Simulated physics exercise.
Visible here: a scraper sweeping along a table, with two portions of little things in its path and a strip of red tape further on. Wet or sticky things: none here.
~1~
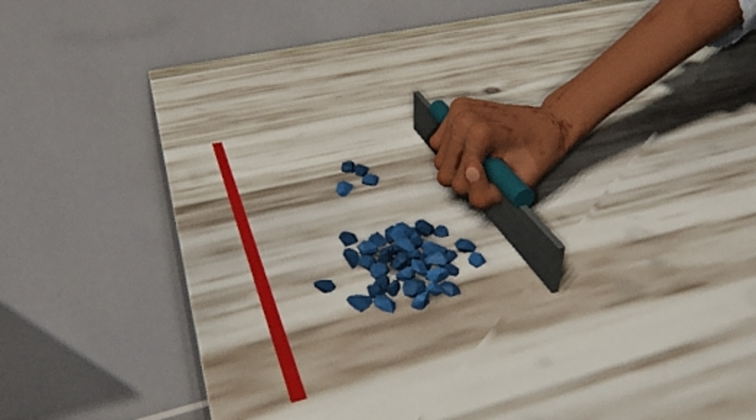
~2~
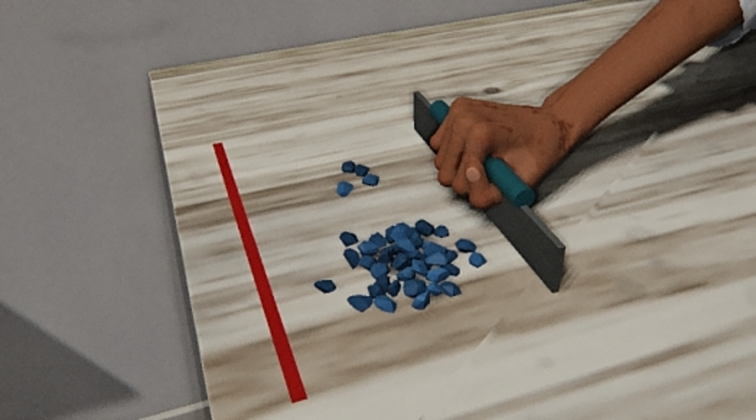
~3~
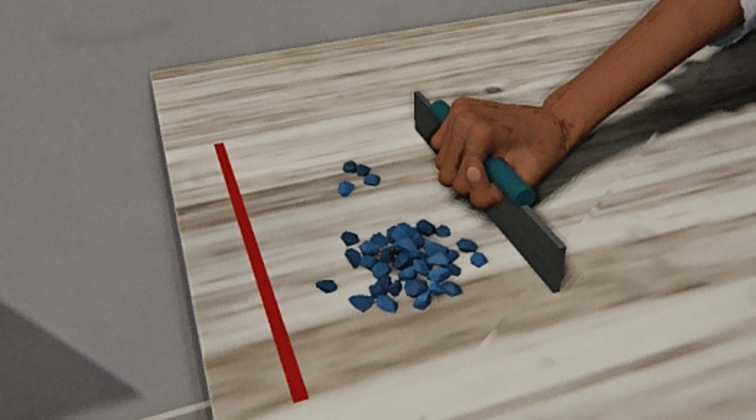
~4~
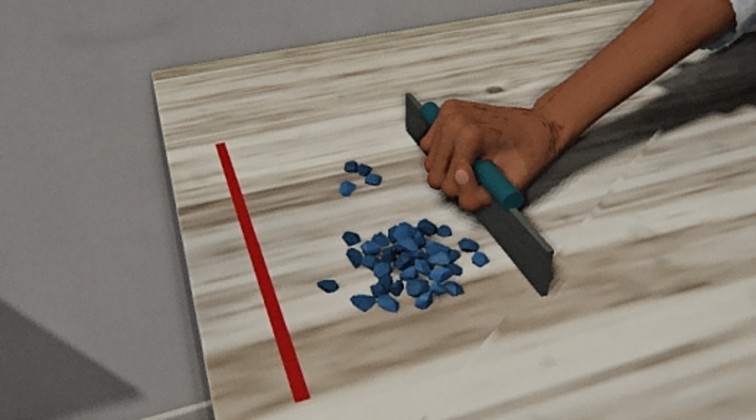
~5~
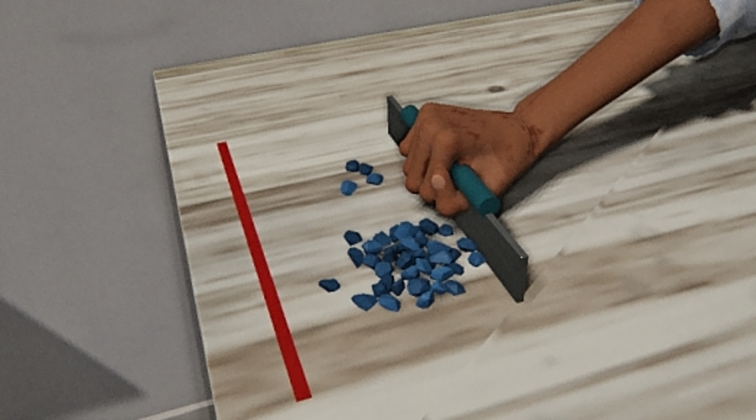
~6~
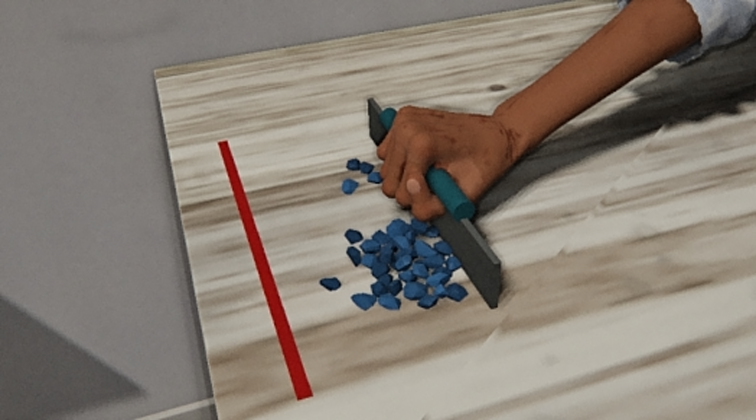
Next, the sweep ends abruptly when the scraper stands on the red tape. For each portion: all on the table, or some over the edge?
Outcome: The front portion partly leaves the surface, the back portion is still fully up.
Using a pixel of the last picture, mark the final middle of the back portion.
Close to (226, 201).
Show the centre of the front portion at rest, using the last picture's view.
About (238, 314).
Then, 0.48 s past the last view, scraper still moving, near (331, 185); front portion all on the table, its front near (273, 276); back portion all on the table, its front near (309, 190).
Then, 0.98 s past the last view, scraper stopped at the red tape; front portion a small part over the edge; back portion all on the table, its front near (224, 197).
Then, 1.26 s past the last view, scraper stopped at the red tape; front portion about a quarter over the edge; back portion all on the table, its front near (224, 197).
Finally, scraper stopped at the red tape; front portion about a quarter over the edge; back portion all on the table, its front near (224, 197).
